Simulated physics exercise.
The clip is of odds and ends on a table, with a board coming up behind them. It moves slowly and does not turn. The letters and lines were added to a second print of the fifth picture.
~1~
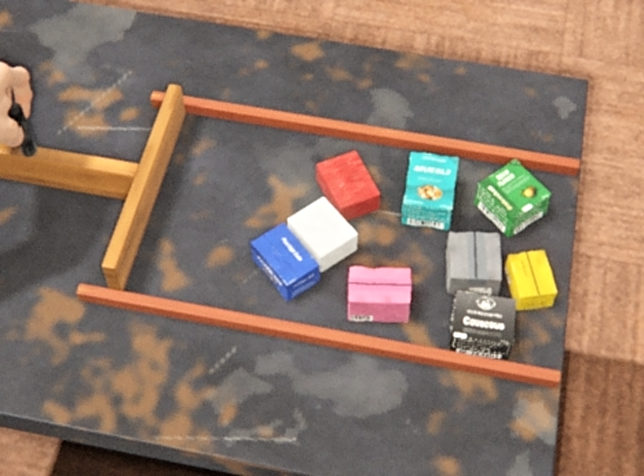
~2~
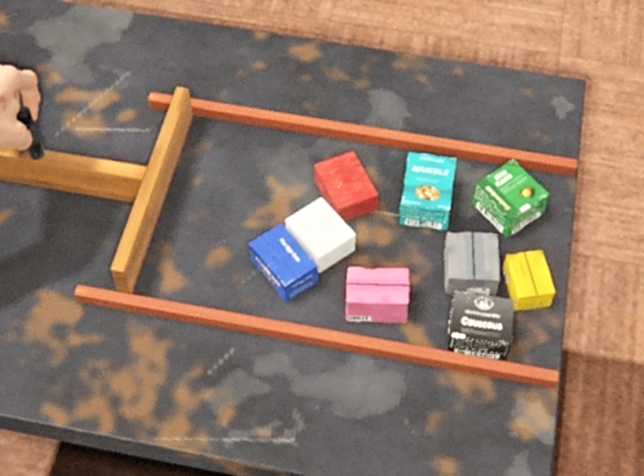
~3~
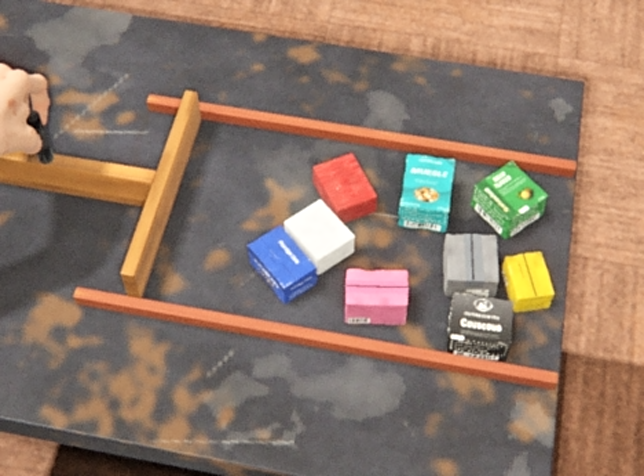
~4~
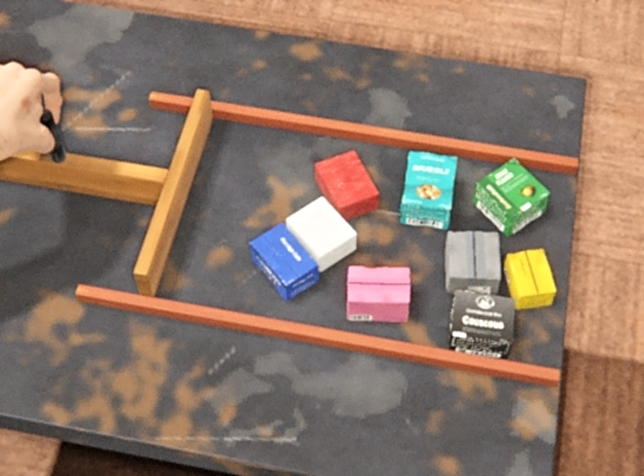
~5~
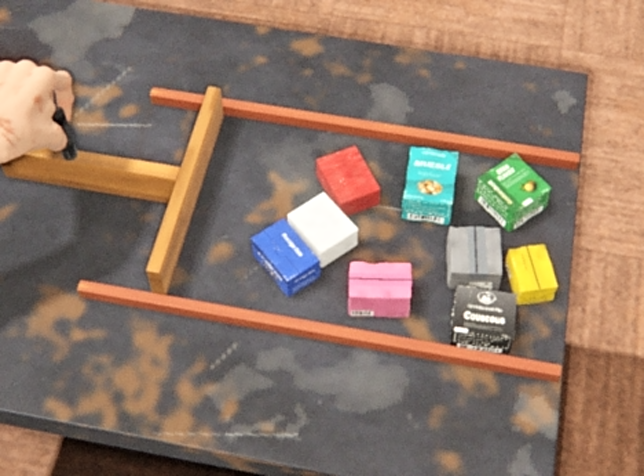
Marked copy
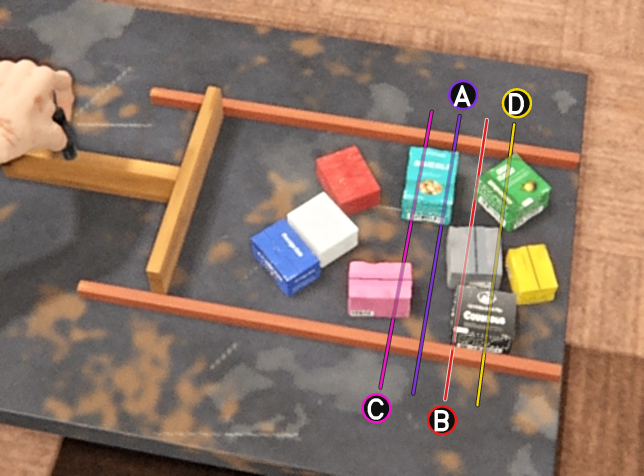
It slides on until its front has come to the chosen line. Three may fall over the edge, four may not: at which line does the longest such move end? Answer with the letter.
No farther than B.
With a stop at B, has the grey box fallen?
No.
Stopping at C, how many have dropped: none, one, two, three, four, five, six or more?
In all, none.
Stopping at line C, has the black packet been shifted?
By then, yes.
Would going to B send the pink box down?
No.
On the marked copy, A at (438, 243); B at (468, 248); C at (408, 238); D at (497, 253).
Taking B. A third of the way, board (284, 190); blue packet (316, 263); red block (352, 180).
Two thirds of the way, board (386, 207); green packet (552, 198); black packet (536, 334).
When it is over, board (467, 220); green packet over the edge; black packet over the edge; three fallen.
As for the rest, A is within the limit but short; C is within the limit but short; D drops six.
